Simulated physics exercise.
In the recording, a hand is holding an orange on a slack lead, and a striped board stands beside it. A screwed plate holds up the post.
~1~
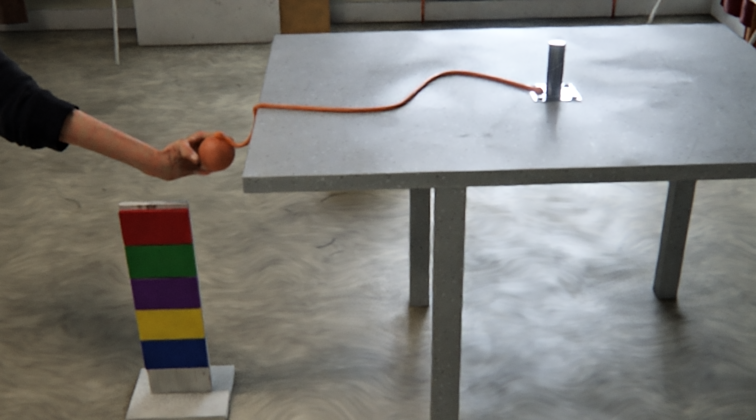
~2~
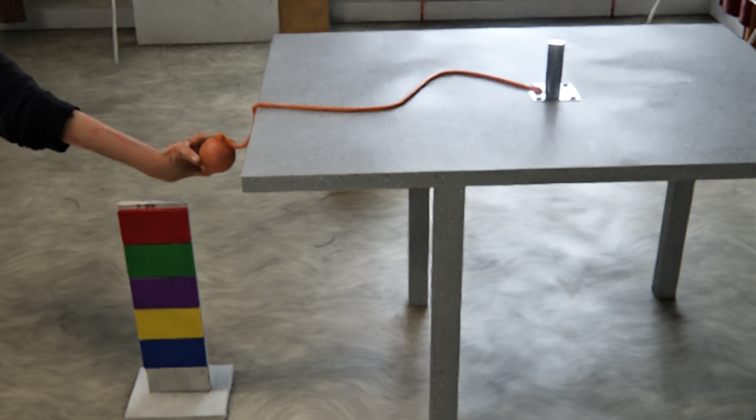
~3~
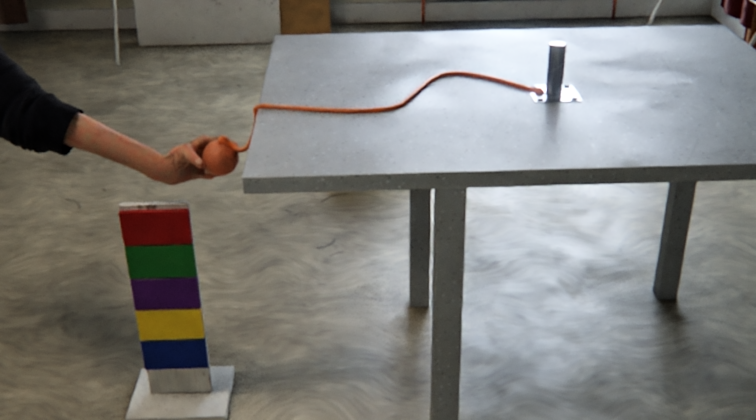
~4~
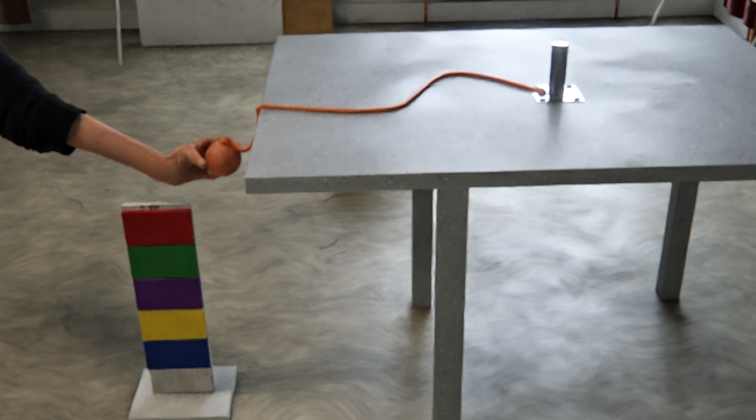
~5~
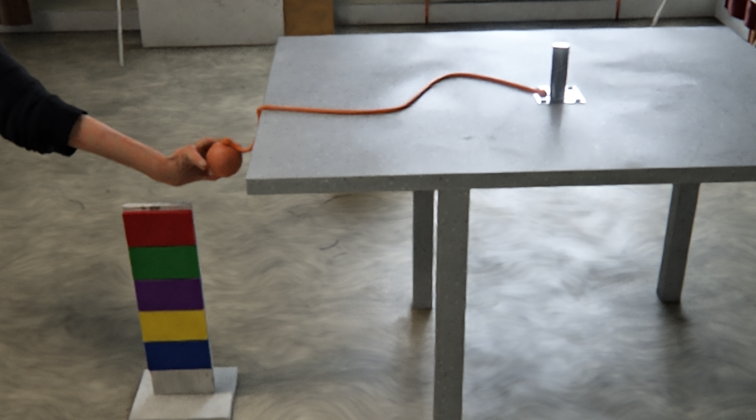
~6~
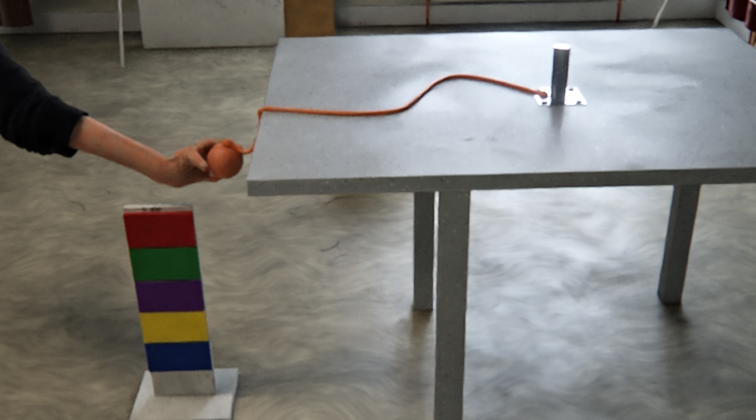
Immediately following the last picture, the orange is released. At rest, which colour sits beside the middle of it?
Its centre is beside green.
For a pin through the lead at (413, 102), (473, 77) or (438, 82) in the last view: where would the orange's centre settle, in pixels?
They end up at (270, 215), (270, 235) and (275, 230).
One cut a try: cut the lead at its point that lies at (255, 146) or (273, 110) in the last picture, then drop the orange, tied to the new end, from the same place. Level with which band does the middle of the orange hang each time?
First try: Red; second try: Above them all.
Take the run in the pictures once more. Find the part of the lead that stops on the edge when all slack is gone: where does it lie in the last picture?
Pixel (339, 114) or thereabouts.
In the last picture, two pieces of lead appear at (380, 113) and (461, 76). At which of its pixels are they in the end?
Final spots: (302, 99), then (444, 97).
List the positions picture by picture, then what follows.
The first frame shows orange (217, 154); red (155, 229); green (161, 262); purple (165, 294); yellow (170, 325); blue (175, 355).
The second frame shows orange (218, 155); lead through (511, 83) (444, 73) (407, 98) (340, 110) (263, 106).
The third frame shows orange (221, 158).
The fourth frame shows orange (224, 158); lead through (514, 84) (448, 75) (411, 100) (344, 111) (267, 107).
The fifth frame shows orange (225, 159).
The sixth frame shows orange (225, 161); lead through (516, 87) (450, 77) (412, 102) (346, 114) (268, 110).
Early on, orange near (275, 244); level with green.
Midway, orange near (271, 251); level with green.
Finally, orange near (274, 254); level with green. The lead holds its middle at green.
